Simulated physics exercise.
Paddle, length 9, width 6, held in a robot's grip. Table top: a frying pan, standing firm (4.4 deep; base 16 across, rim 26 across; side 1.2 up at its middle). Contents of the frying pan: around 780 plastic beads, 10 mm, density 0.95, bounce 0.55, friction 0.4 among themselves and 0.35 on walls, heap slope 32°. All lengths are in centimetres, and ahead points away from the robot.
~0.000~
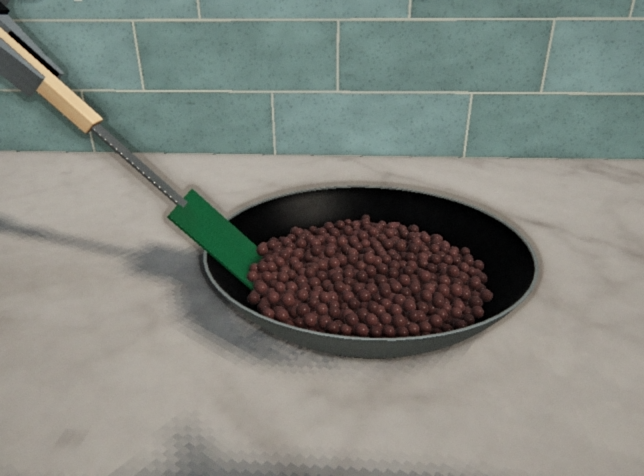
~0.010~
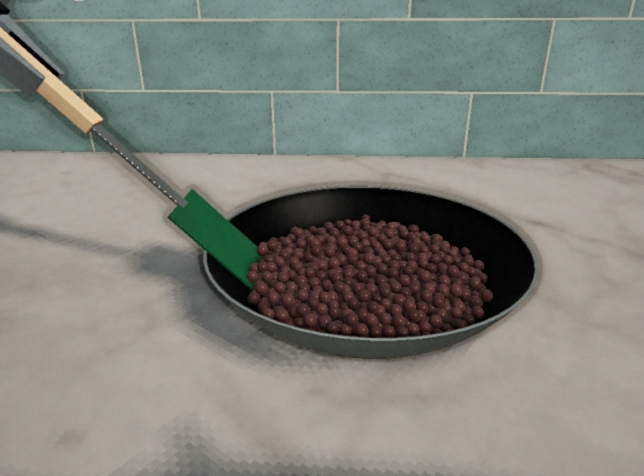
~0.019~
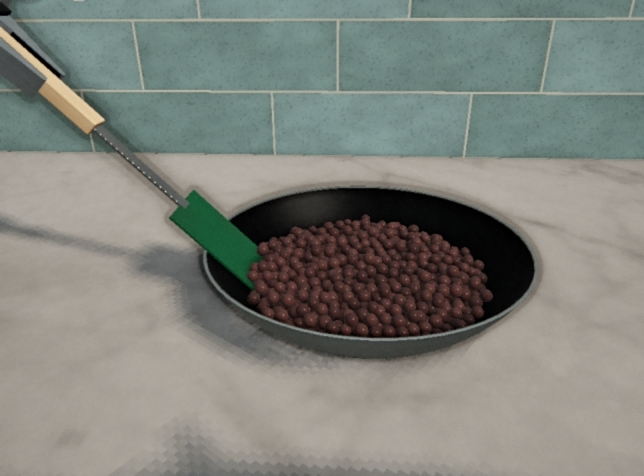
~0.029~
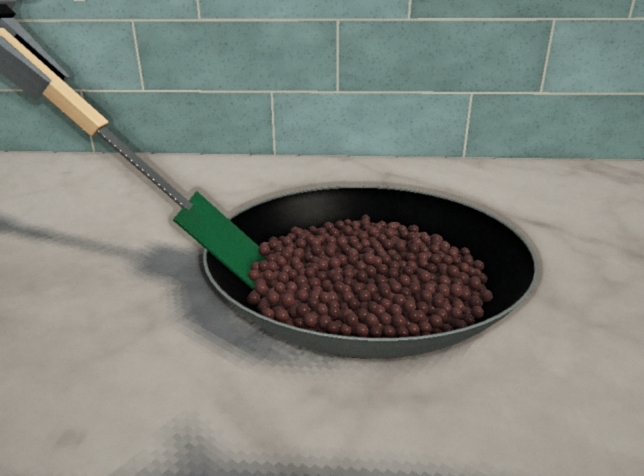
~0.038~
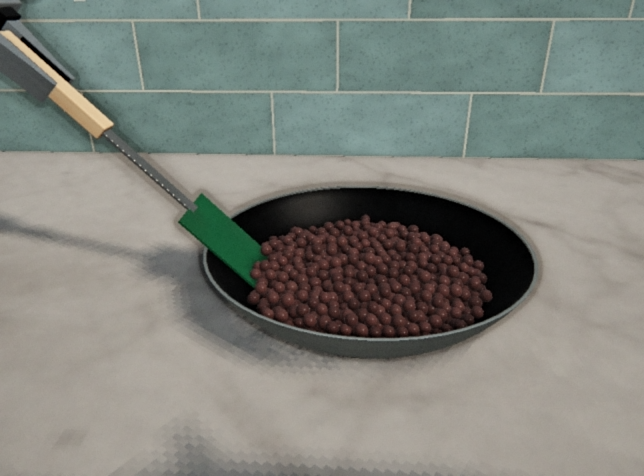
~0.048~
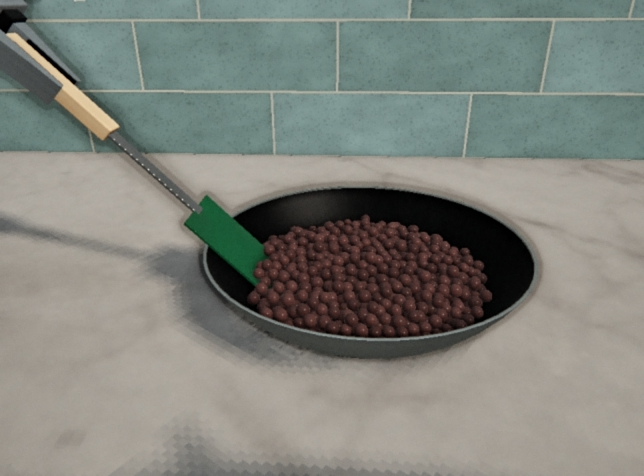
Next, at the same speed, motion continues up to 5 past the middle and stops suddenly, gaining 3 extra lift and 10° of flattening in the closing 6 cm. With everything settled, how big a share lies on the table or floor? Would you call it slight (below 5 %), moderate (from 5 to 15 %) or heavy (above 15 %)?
I would call it slight.
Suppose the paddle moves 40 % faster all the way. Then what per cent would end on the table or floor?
Estimate: Near 0 %.
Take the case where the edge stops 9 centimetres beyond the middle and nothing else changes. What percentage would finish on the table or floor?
With that change, I'd expect about 5 per cent.
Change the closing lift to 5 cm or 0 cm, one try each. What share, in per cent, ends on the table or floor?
About 0 and 0 per cent.
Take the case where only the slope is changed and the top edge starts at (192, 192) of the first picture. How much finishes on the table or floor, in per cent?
I'd estimate around 0 per cent.
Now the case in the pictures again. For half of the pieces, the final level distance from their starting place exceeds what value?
About 2 cm.
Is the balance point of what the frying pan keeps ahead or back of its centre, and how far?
About 2.5 centimetres ahead.
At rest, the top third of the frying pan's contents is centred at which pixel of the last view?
Roughly at (436, 259).
After 0.15 s, sloping 46°, highest piece 4 above the table; 783 in the frying pan.
After 0.26 s, sloping 41°, highest piece 5 above the table; 783 in the frying pan.
After 0.51 s, sloping 36°, highest piece 5 above the table; 783 in the frying pan.
After 1.56 s, sloping 36°, highest piece 5 above the table; 783 in the frying pan.
At rest, 783 in the frying pan. That is 0 % on the table or floor.
